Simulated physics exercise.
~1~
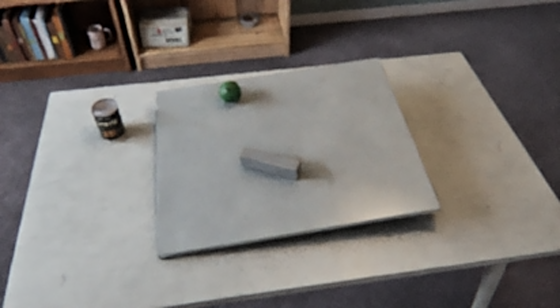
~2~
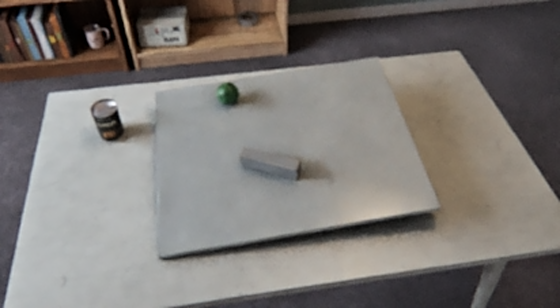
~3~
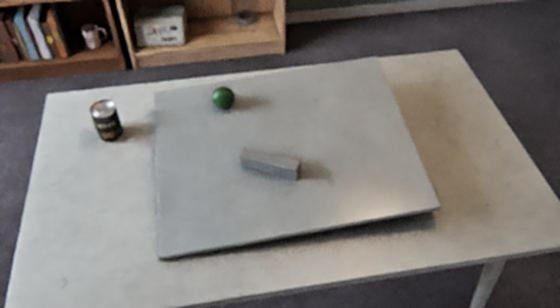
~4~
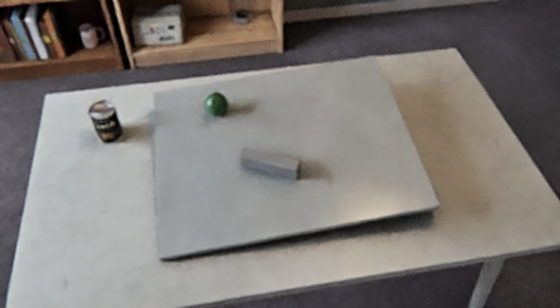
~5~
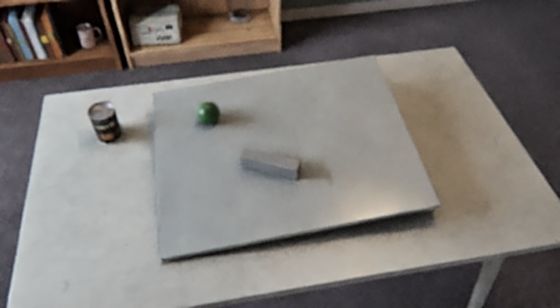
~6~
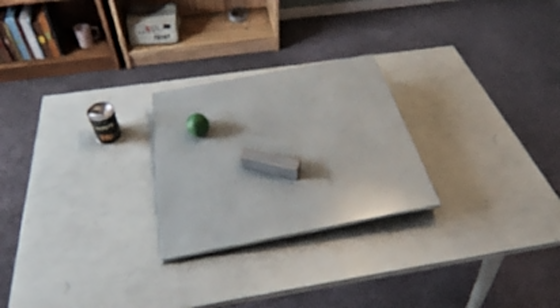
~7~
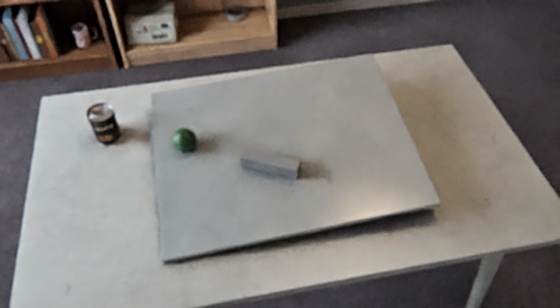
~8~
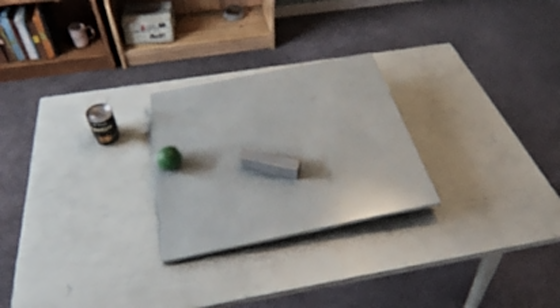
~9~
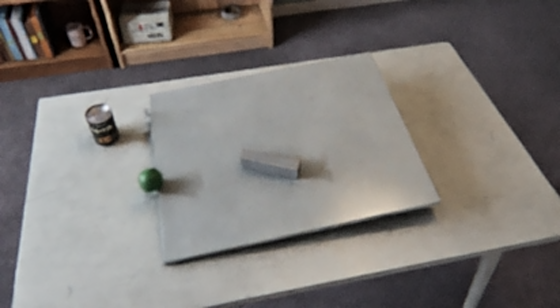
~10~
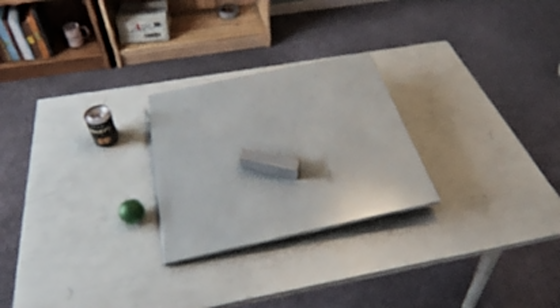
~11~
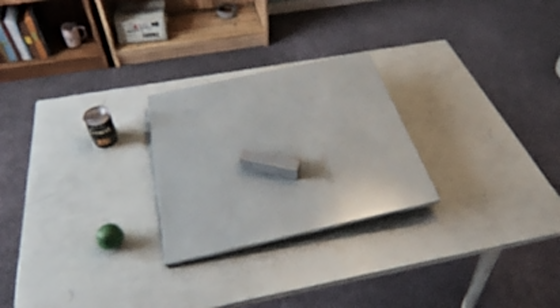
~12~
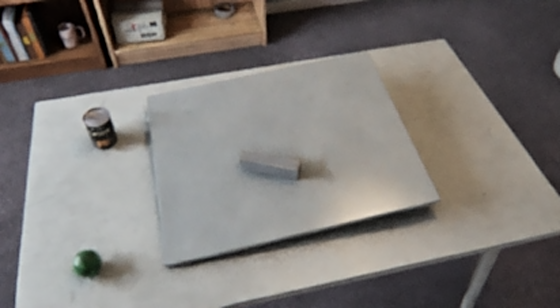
A green ball rolls down a tilted board, crosses its left edge, and continues across the table.
